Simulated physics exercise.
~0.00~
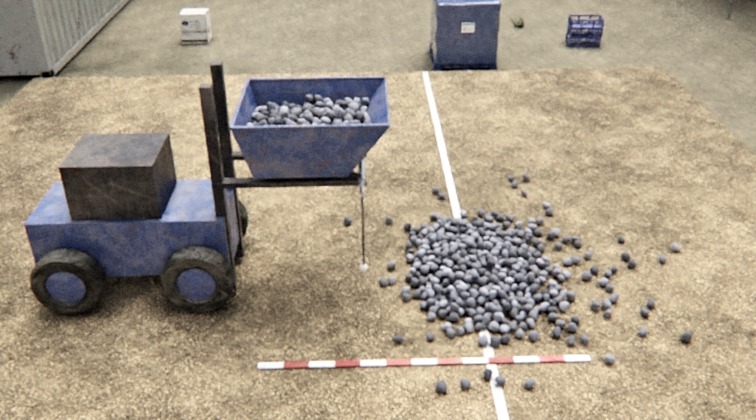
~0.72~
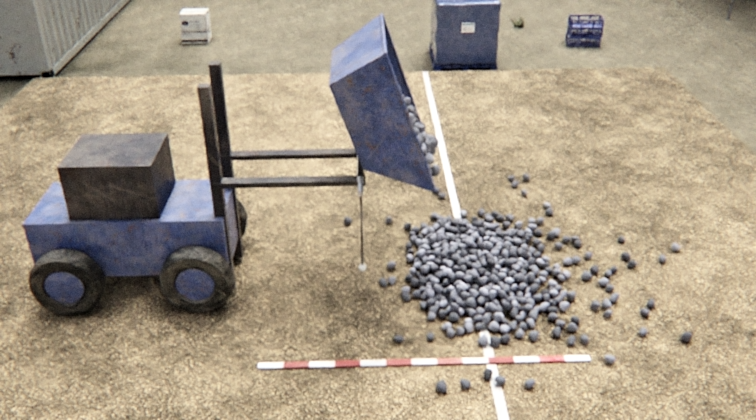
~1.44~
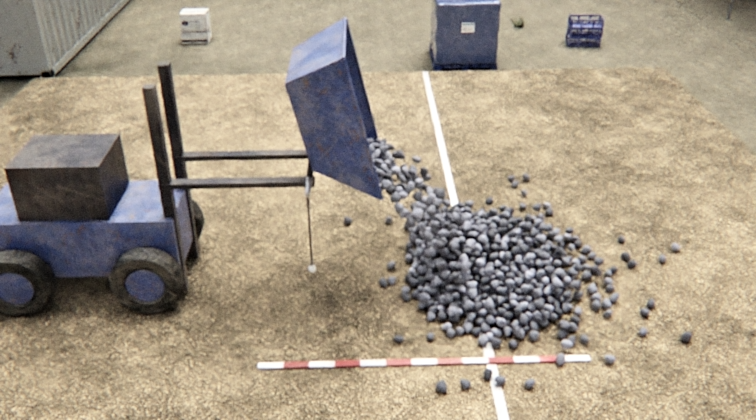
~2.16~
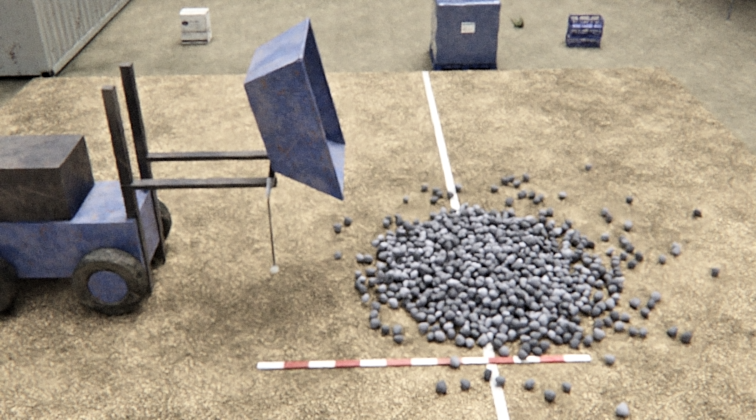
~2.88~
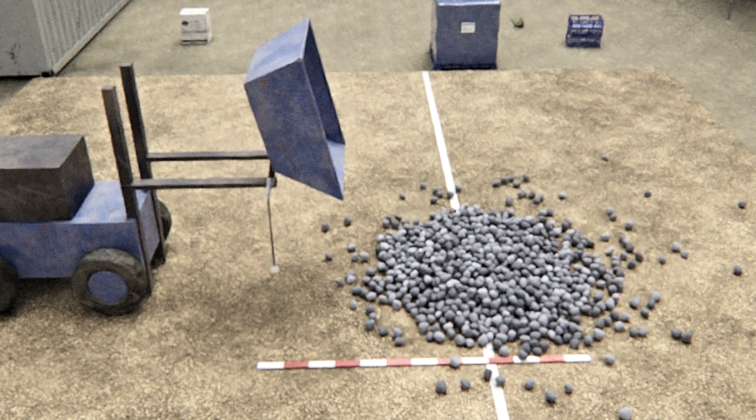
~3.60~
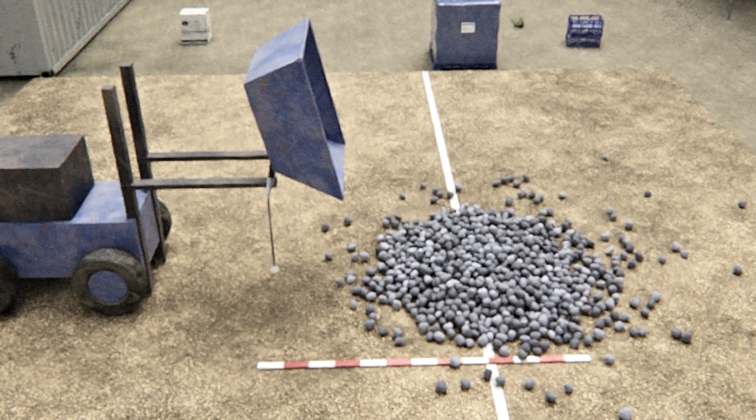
A blue forklift tips its skip, backs left, and empties grey stones onto a widening pile.
